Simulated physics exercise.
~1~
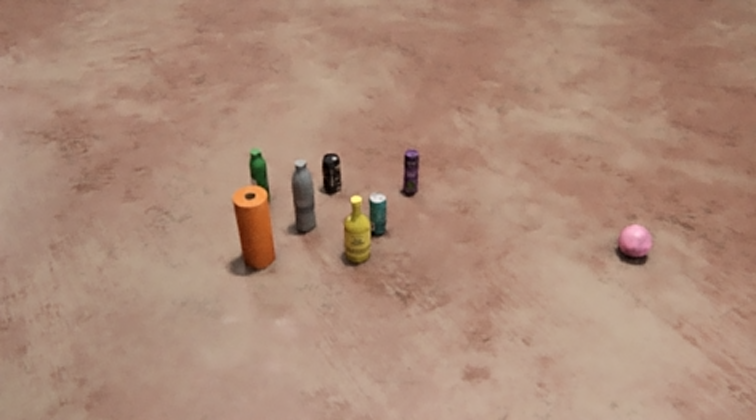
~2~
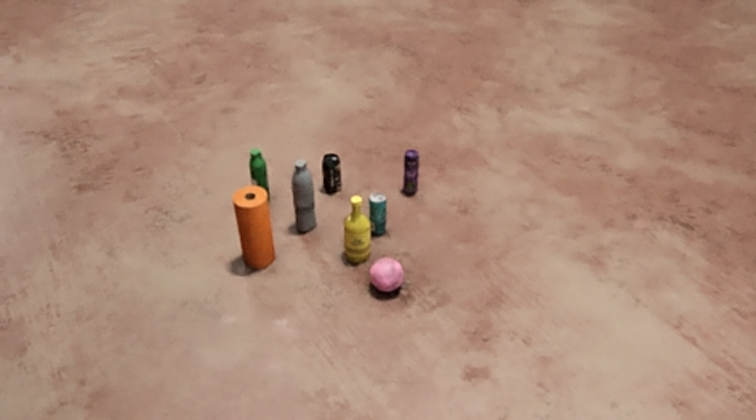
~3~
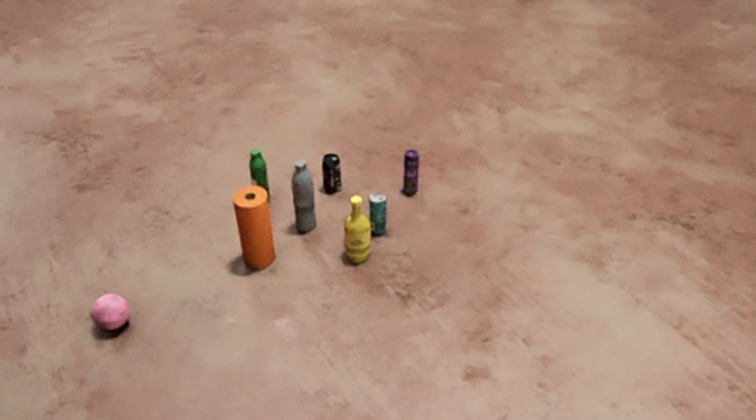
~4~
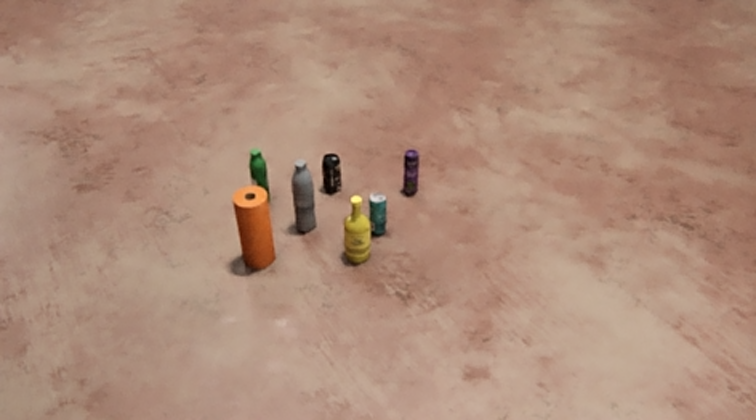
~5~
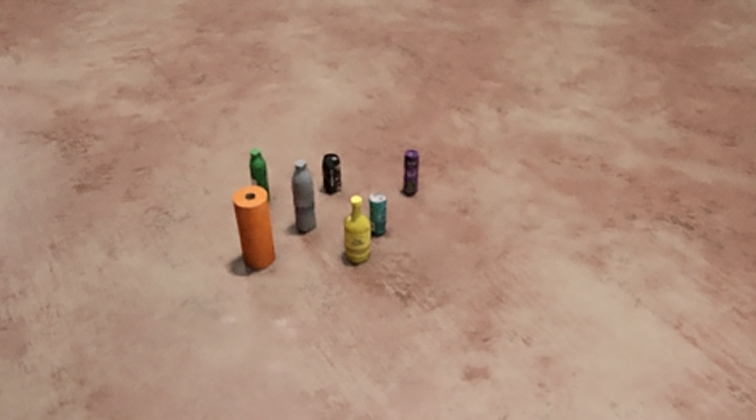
On a mottled brown floor, a pink ball rolls leftward past seven standing bottles, cans and an orange roll, leaving all upright.
